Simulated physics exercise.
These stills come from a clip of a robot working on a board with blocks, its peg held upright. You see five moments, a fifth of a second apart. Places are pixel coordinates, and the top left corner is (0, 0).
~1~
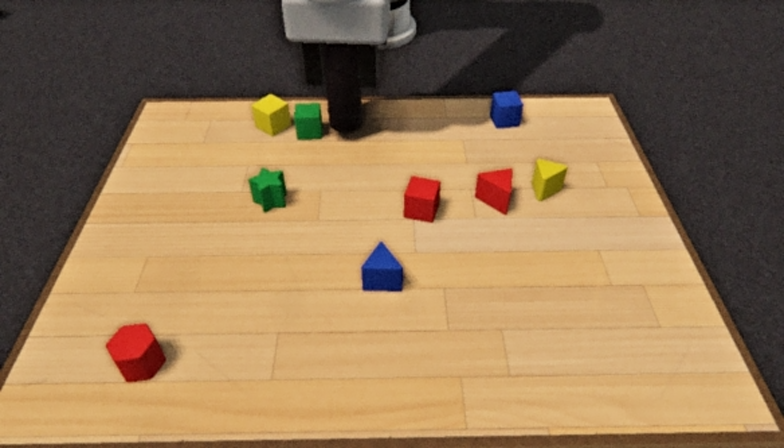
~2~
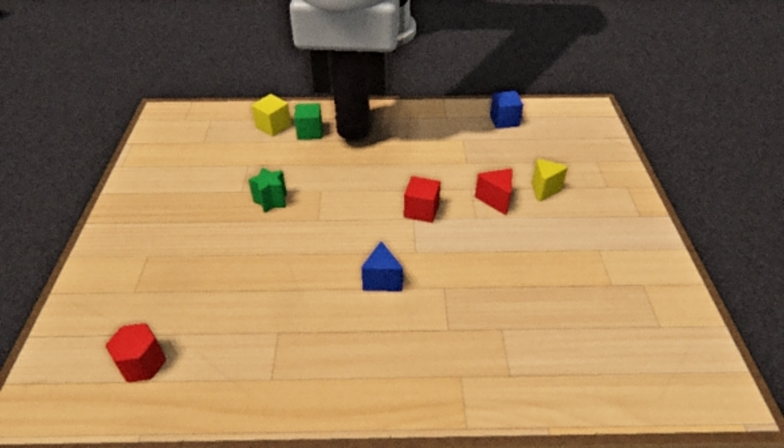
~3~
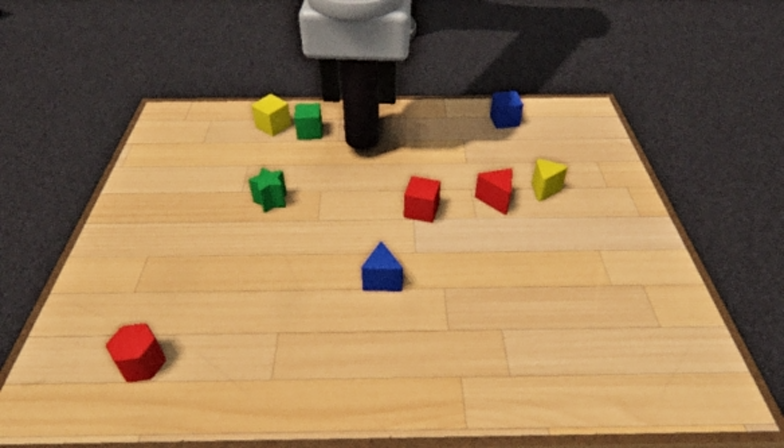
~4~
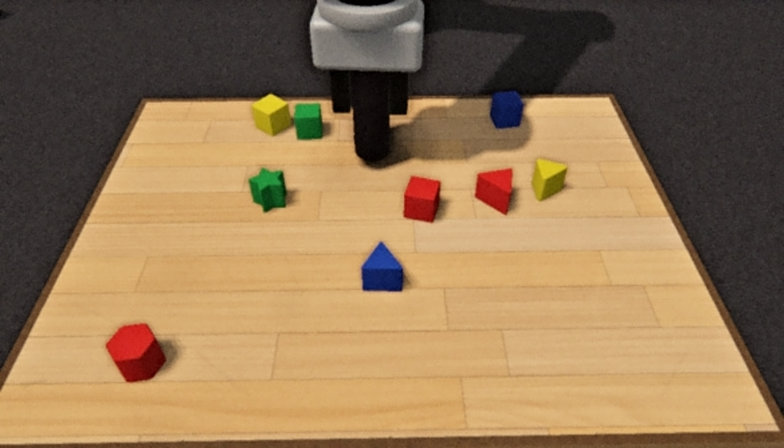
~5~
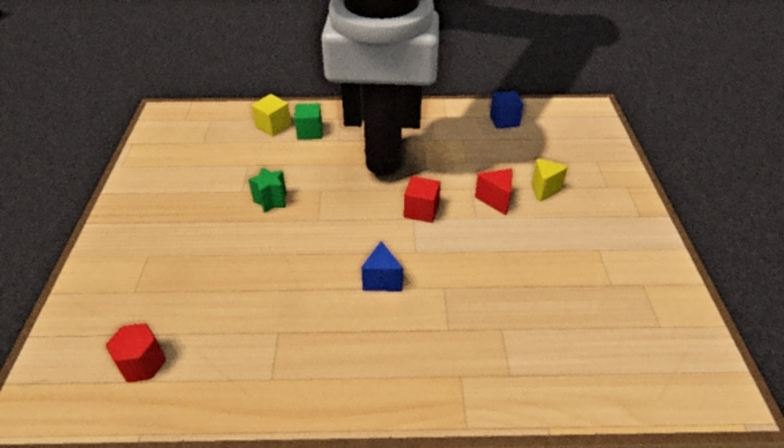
On a pale wooden board over a dark surface, seen from above at a fixed angle, a robot arm with a dark peg stands at the far edge. Yellow and green cubes sit far left, with a green star, red cube, red and yellow triangular pieces, blue cube, blue triangle and red hexagon elsewhere. The peg slides steadily nearer and slightly right, toward the red cube, while every block stays still.
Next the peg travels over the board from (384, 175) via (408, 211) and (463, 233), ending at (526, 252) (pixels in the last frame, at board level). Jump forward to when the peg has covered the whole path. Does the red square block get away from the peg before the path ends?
No, that is not how it ends up.
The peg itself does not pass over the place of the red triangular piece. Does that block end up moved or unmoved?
At the end, its place is the same.
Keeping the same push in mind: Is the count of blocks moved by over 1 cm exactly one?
I'd say yes.
One third of the way, peg (409, 201); red square block (442, 199).
Two thirds of the way, peg (465, 223); red square block (500, 224), turned 20° clockwise.
At the end, peg (528, 242); red square block (566, 248), turned 35° clockwise; red triangular piece not moved.
